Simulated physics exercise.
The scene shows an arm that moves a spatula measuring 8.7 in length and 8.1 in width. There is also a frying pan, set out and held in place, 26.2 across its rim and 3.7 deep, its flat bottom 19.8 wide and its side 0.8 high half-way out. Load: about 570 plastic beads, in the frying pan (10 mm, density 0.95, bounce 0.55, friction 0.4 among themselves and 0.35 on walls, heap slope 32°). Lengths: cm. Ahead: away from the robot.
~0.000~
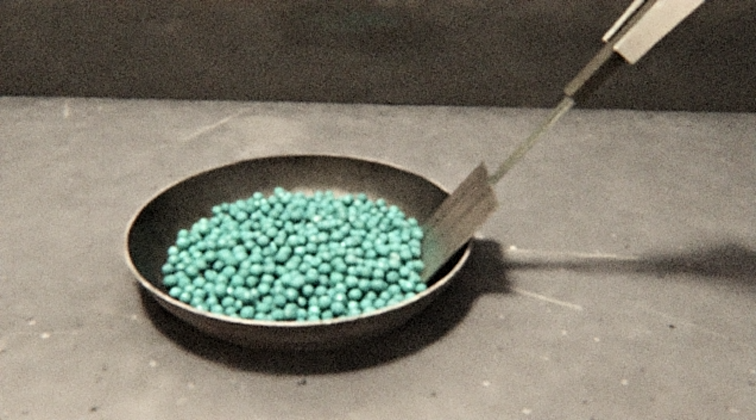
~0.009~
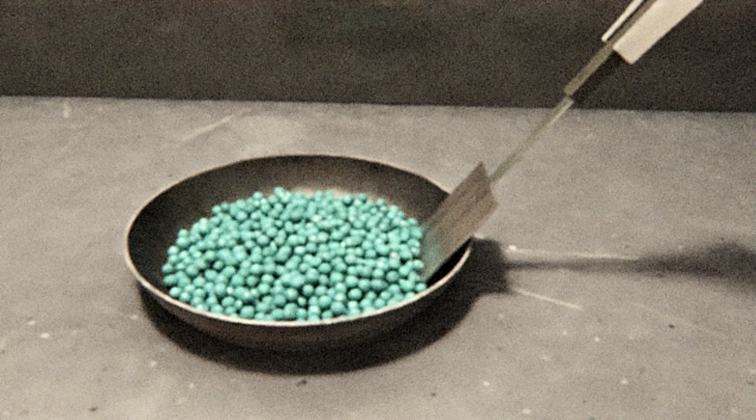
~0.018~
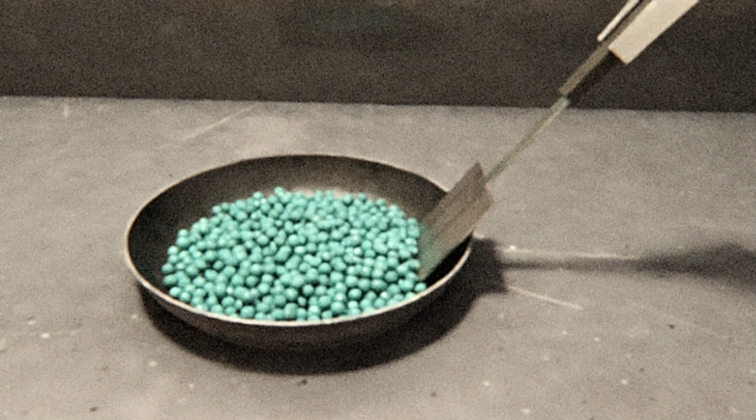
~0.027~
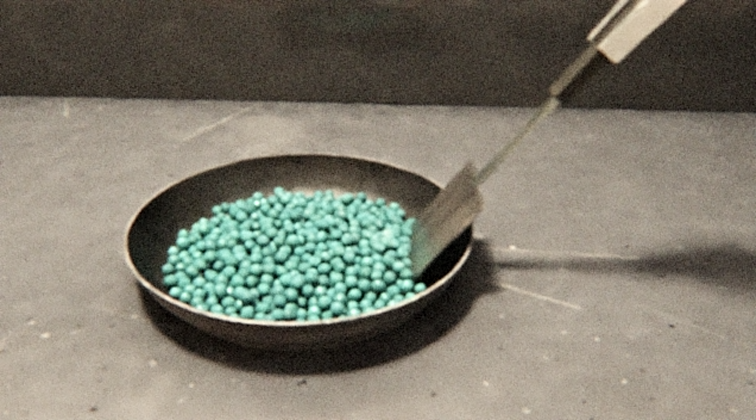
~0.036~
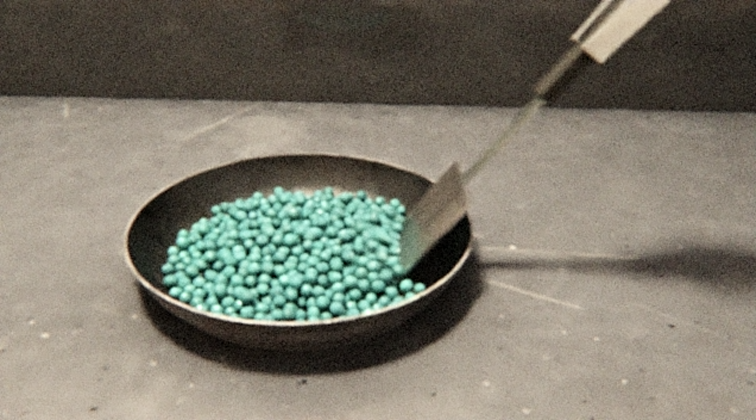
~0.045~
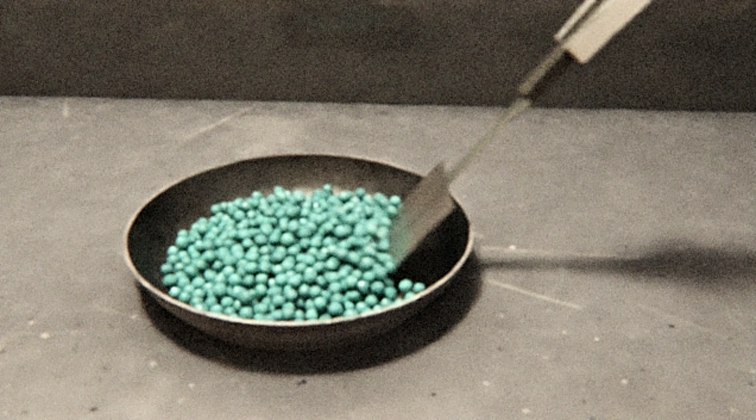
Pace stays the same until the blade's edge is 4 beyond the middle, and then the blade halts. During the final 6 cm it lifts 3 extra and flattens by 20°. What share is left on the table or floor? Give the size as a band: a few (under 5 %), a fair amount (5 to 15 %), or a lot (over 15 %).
A fair amount, between 5 and 15 %.
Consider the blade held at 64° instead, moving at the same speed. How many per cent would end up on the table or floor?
Then roughly 10 percent.
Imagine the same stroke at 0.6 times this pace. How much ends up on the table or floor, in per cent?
Roughly 0 percent ends on the table or floor.
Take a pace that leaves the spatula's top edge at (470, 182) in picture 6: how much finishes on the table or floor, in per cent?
I'd say around 0 per cent.
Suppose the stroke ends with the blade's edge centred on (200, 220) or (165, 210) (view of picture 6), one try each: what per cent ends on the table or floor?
Try 1: Approx. 15 %; try 2: Approx. 25 %.
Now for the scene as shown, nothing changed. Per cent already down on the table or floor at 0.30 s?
About 8 per cent.
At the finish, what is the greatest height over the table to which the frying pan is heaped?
Peak at rest, approximately 4.0 centimetres.
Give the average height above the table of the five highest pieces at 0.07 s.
5 cm.
After 0.07 s, sloping 52°, highest piece 5 above the table; 569 in the frying pan.
After 0.09 s, sloping 47°, highest piece 6 above the table; 569 in the frying pan.
After 0.30 s, sloping 33°, highest piece 5 above the table; 514 in the frying pan, 51 on the table or floor, 4 on the blade or in flight.
After 1.35 s, sloping 33°, highest piece 4 above the table; 514 in the frying pan, 55 on the table or floor.
At rest, 514 in the frying pan, 55 on the table or floor. That is 10 % on the table or floor.
